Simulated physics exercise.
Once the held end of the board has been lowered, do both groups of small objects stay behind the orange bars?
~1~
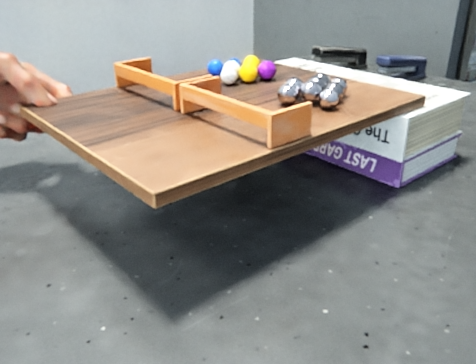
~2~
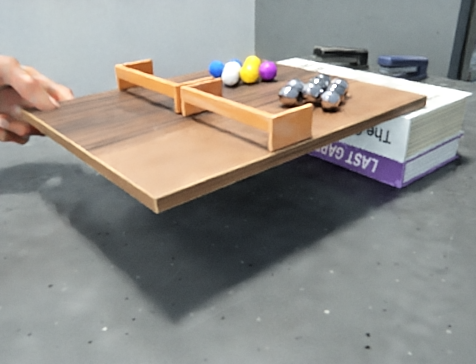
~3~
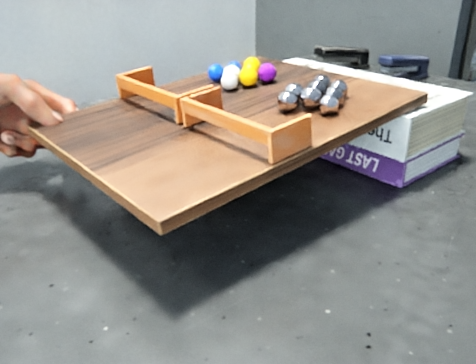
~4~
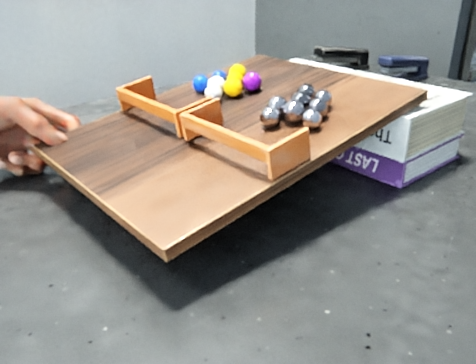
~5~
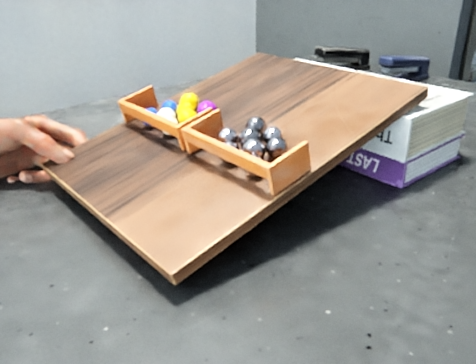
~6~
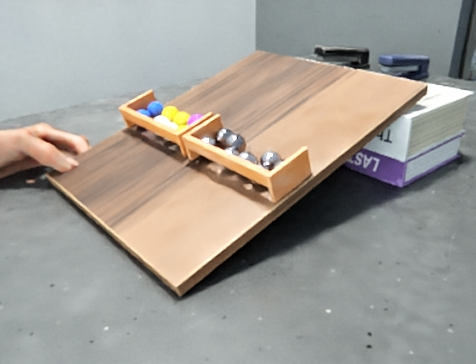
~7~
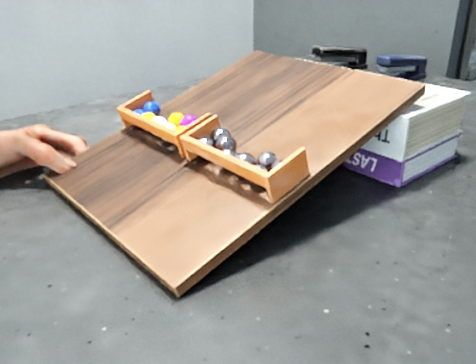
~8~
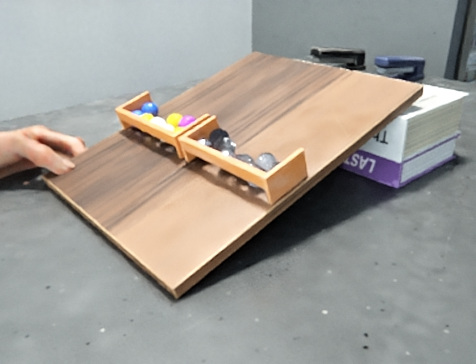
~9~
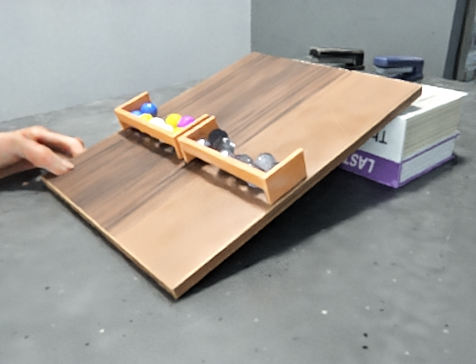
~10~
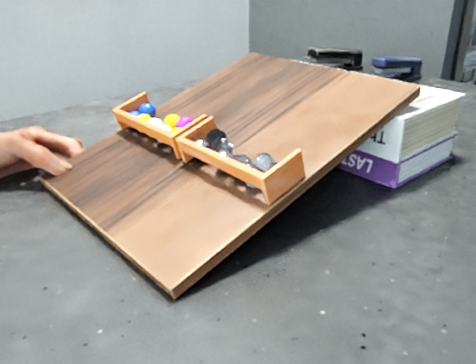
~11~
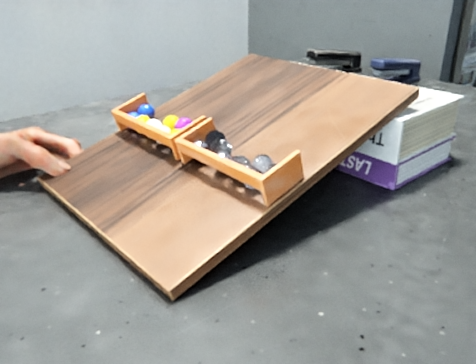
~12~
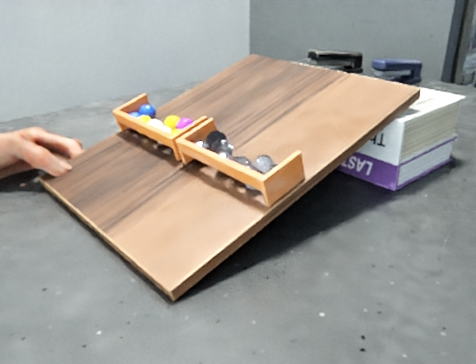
Yes, both groups stay behind the bars. The coloured balls rest against the far bar and the metallic pieces against the near one.
